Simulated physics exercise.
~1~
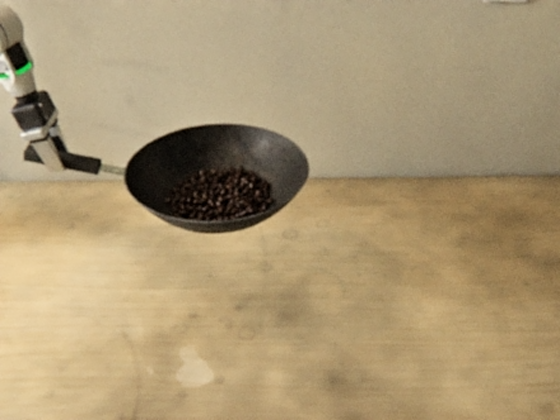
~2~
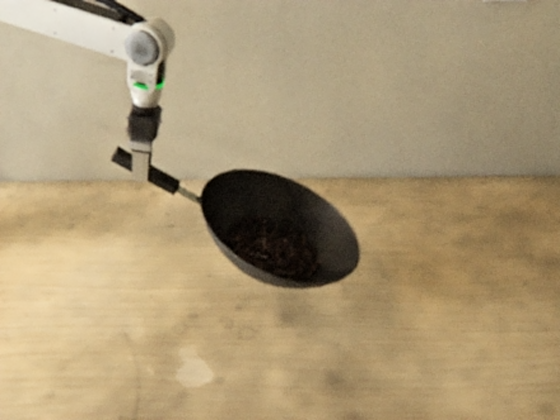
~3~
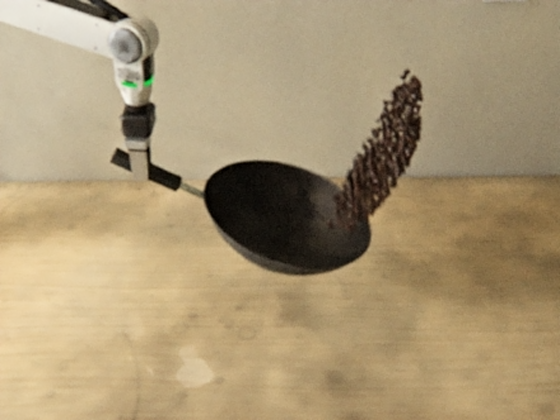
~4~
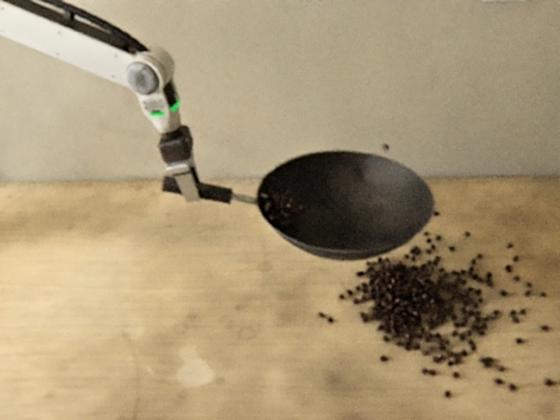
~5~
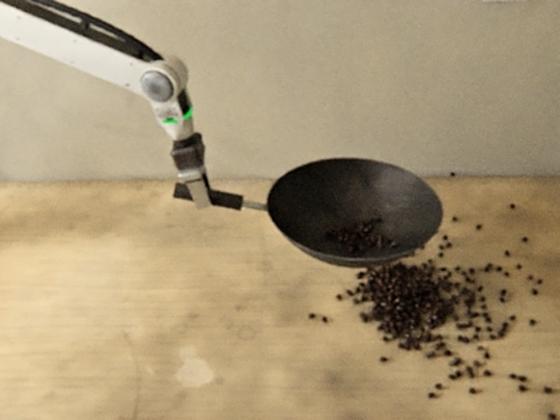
To begin with, a robot arm holds a dark wok by its handle above a wooden table, with a heap of small dark beans inside. The arm carries the wok to the right and lower, tipping its far side downward. Next, most of the beans fly up over the right rim in a tall, slanting stream. The wok moves further right and comes back upright as beans land in a scattered pile on the table. Finally, it shifts slightly right and down, holding a small remainder while most of the beans lie spread below.
